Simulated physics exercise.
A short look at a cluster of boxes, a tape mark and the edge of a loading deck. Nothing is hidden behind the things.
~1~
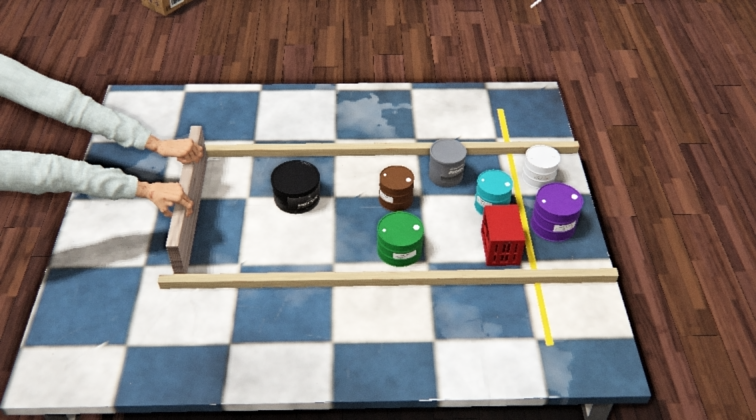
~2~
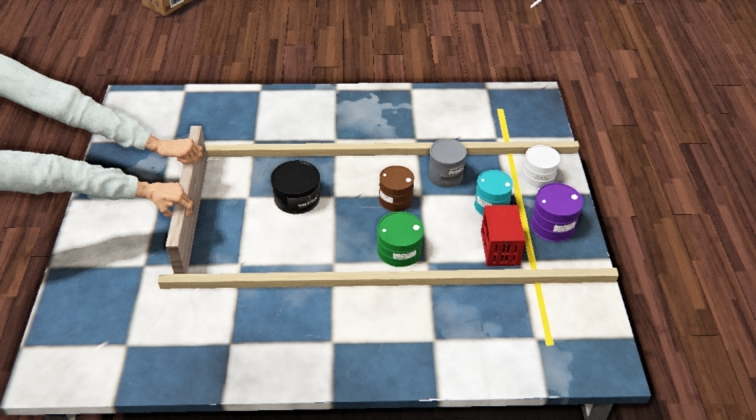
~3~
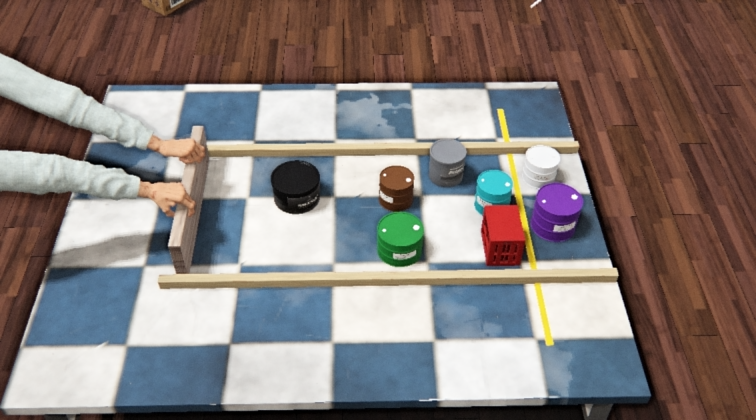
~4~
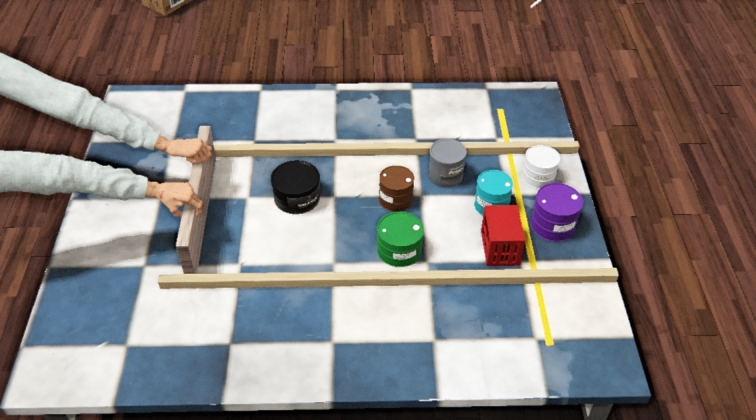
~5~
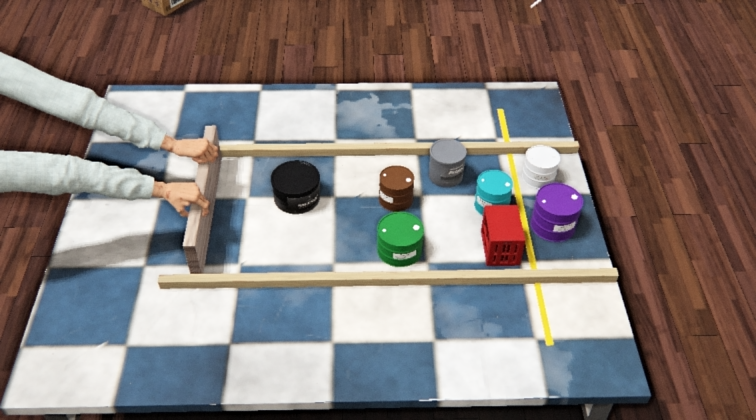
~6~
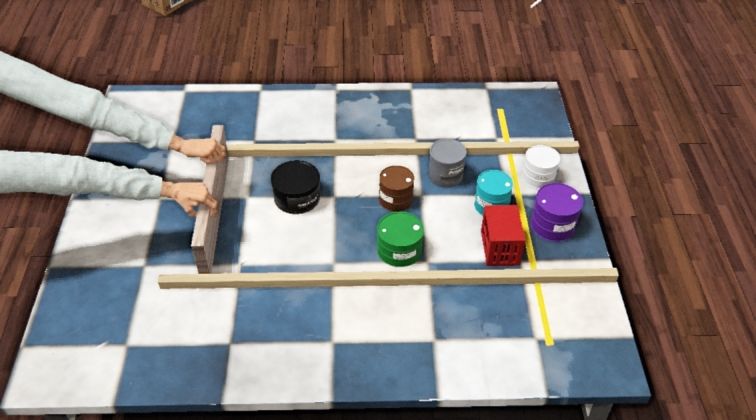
To begin with, two hands hold a wooden plank upright at the left of a checkered table, with colourful containers and a red crate spread between two rails. The hands then slide the plank slowly a short way right, towards the black pail, without touching it, while all the containers stay still.
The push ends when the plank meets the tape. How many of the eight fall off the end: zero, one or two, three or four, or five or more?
The number that fall off is one or two.
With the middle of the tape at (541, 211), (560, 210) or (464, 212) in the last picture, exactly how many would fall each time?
Try by try, 4, 5 and 0.
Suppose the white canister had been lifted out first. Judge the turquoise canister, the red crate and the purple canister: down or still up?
The turquoise canister falls, the red crate survives, the purple canister tumbles off.
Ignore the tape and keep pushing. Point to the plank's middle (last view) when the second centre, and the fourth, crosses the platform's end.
Near (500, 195) and (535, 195).
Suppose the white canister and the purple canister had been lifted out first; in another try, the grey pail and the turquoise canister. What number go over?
It would be 1 and 1.
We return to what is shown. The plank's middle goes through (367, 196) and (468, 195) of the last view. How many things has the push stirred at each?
2 and 8.
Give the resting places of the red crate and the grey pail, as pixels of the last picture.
Near (596, 237) and (531, 154).
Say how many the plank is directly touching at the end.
The number is 3.
Early on, none off yet; purple canister at rest near (556, 212); white canister at rest near (541, 167); red crate at rest near (502, 236).
Finally, the number that fall off is one or two; lost, turquoise canister and purple canister.
